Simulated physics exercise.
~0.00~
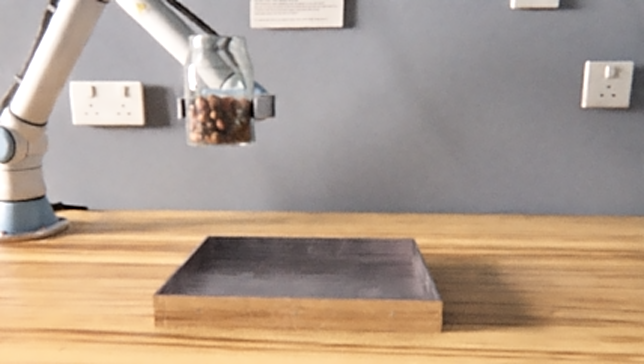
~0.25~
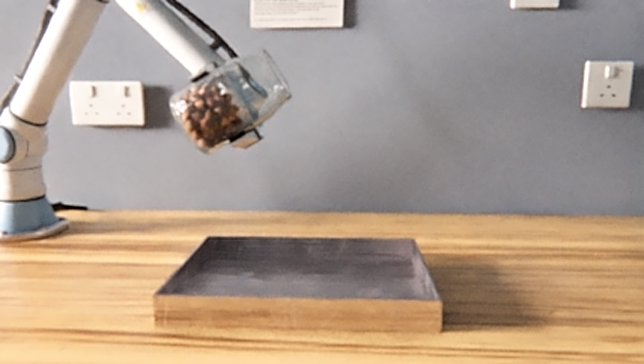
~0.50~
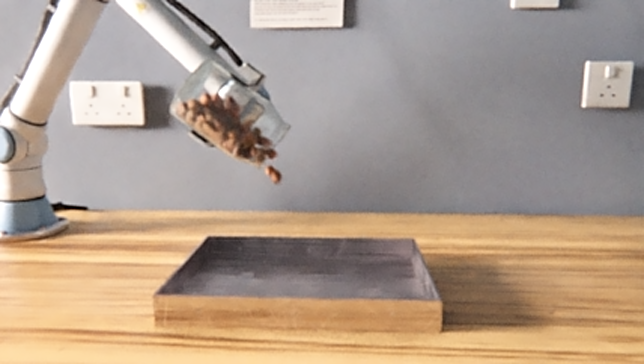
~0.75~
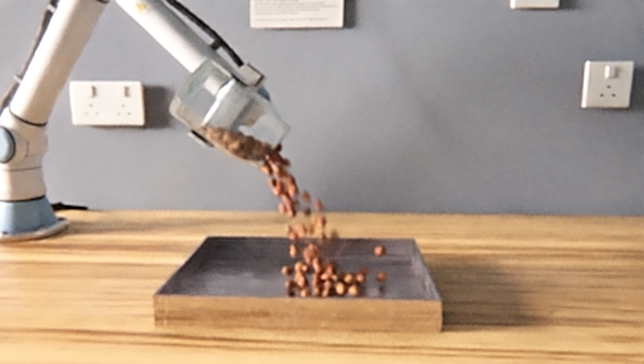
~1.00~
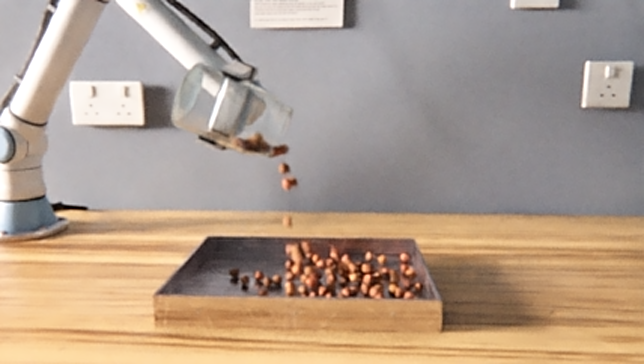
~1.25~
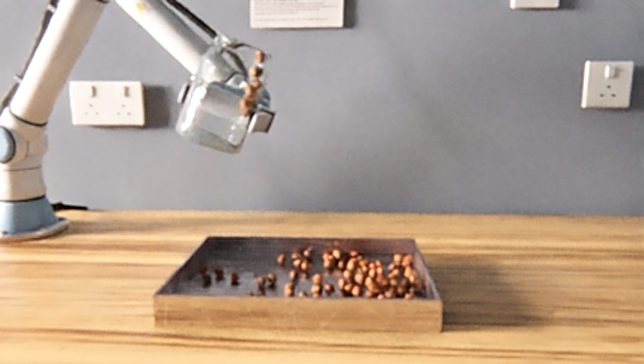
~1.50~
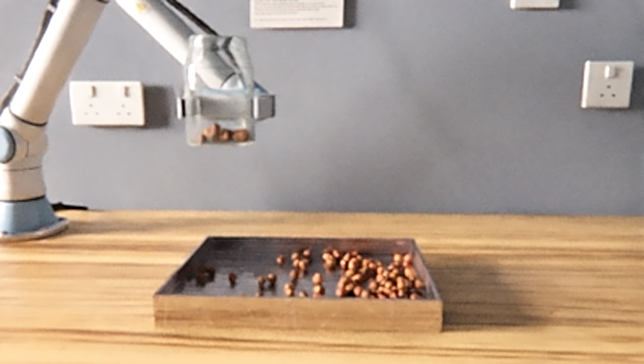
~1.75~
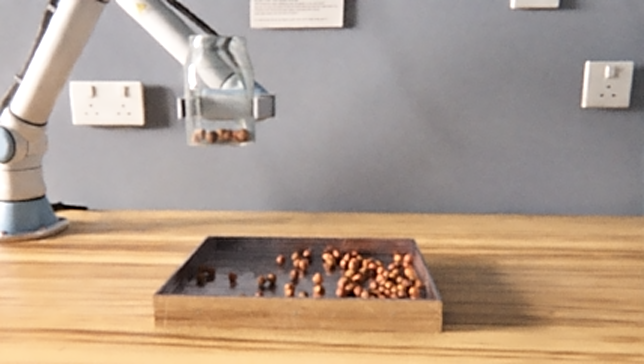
In this clip, a robotic arm holding a clear jar of hazelnuts tips it over a shallow tray on a wooden table, pouring most of them out. The jar then swings back upright, keeping a few nuts at the bottom, while the rest lie scattered mainly toward the tray's right side.
